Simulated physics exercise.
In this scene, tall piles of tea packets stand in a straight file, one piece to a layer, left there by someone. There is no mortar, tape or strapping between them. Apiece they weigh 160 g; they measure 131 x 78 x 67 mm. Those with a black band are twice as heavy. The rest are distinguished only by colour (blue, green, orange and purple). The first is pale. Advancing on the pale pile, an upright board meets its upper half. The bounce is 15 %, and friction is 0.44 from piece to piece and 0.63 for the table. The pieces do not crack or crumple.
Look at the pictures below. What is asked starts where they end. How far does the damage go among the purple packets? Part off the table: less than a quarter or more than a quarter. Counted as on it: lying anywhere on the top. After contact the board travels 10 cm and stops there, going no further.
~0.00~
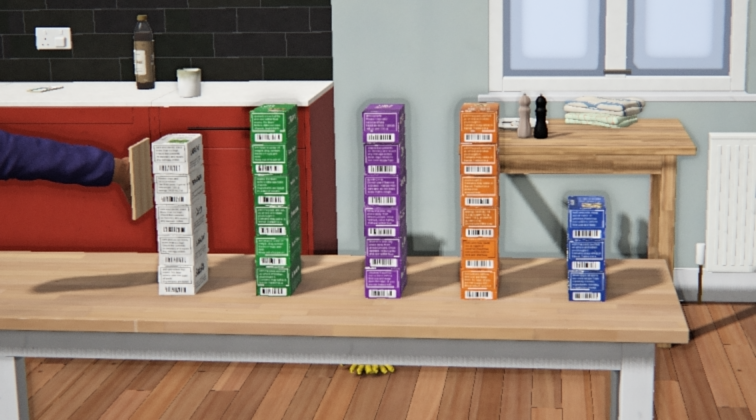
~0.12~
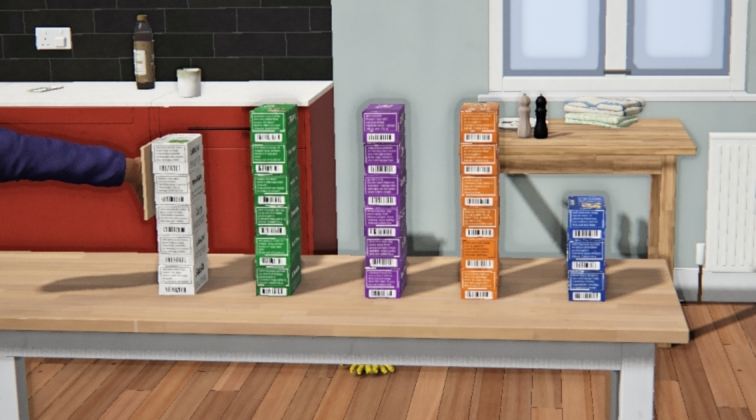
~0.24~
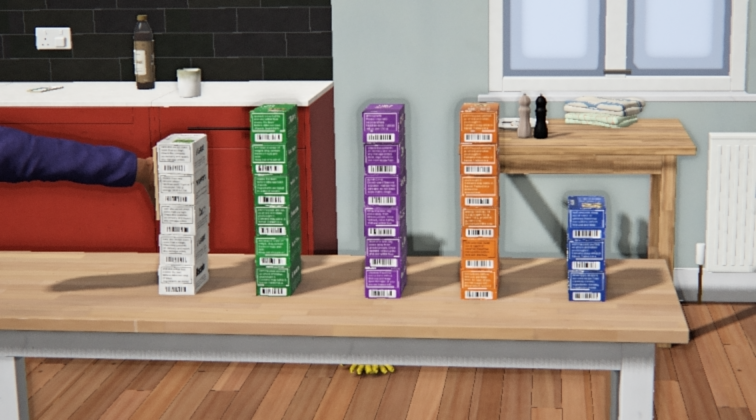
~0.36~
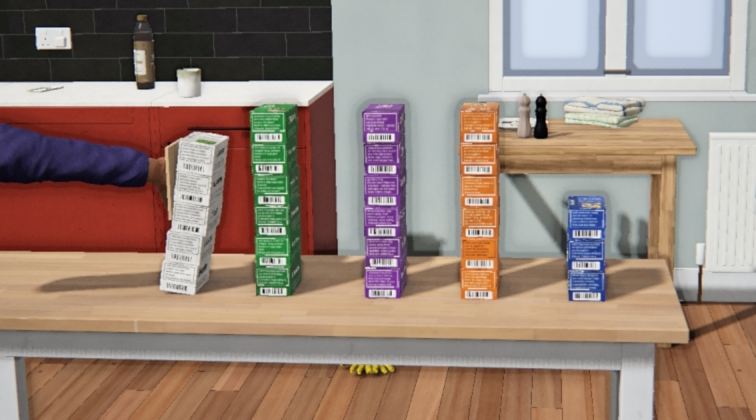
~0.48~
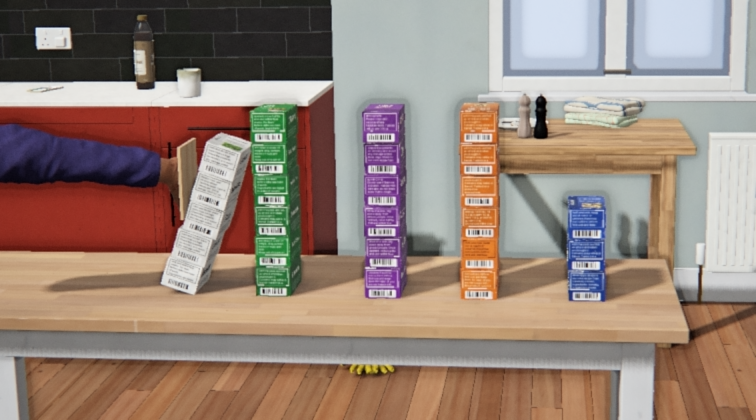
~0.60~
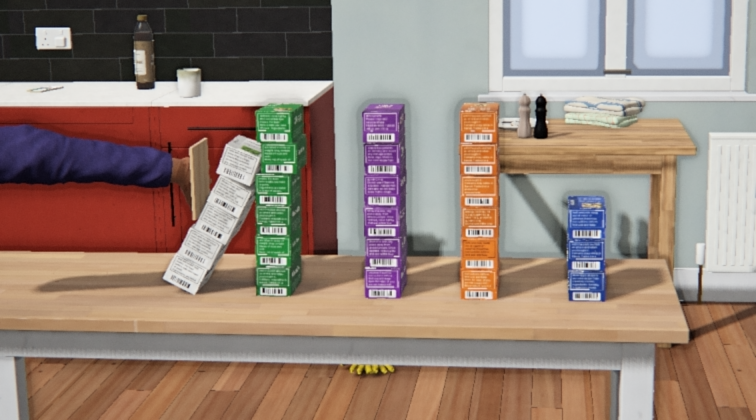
Ending off the table: Under a quarter.
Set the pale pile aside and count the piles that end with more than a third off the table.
That comes to 2.
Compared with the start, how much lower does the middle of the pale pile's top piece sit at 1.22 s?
14 cm.
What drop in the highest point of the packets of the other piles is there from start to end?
Drop: Around 19 cm.
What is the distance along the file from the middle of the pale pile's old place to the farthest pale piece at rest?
It ends some 36 cm away.
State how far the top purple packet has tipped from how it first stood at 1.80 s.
Some 50 degrees.
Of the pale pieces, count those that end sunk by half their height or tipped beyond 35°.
In total, 5 of the pale pieces.
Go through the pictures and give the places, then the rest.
In the first picture (each place is the centre of the face we see best), board (132, 174) 44 mm short; top purple packet (380, 128); top green packet (268, 127); the others all in place.
The second picture shows board (144, 174) 18 mm short; top purple packet (380, 128).
The third picture shows board (156, 174) 9 mm in; top purple packet (380, 128).
The fourth picture shows board (168, 174) 35 mm in, top of the pale pile leaning 9°; top purple packet (380, 128); the others all in place.
The fifth picture shows board (180, 174) 6 cm in, top of the pale pile leaning 19°; top purple packet (380, 128); the others all in place.
The sixth picture shows board (192, 174) 9 cm in, top of the pale pile leaning 22°; top purple packet (380, 128); top green packet (274, 127) moved 12 mm; 2 have shifted.
By 1.22 s, 5 of the pale pile down; none of the 6 purple packets off the table (0 of 21 in all colours); top purple packet tilted 14°; top green packet tilted 26°, 7 cm lower.
By 1.80 s, 5 of the pale pile down; none of the 6 purple packets off the table (1 of 21 in all colours); top purple packet tilted 45°, 20 cm lower; top orange packet upside down.
When it is over (3.0 s), 5 of the pale pile down; none of the 6 purple packets off the table (5 of 21 in all colours); top purple packet on its side; top blue packet upside down. That is 0 per cent. In pixels of the last frame, middles, top purple packet near (619, 240).
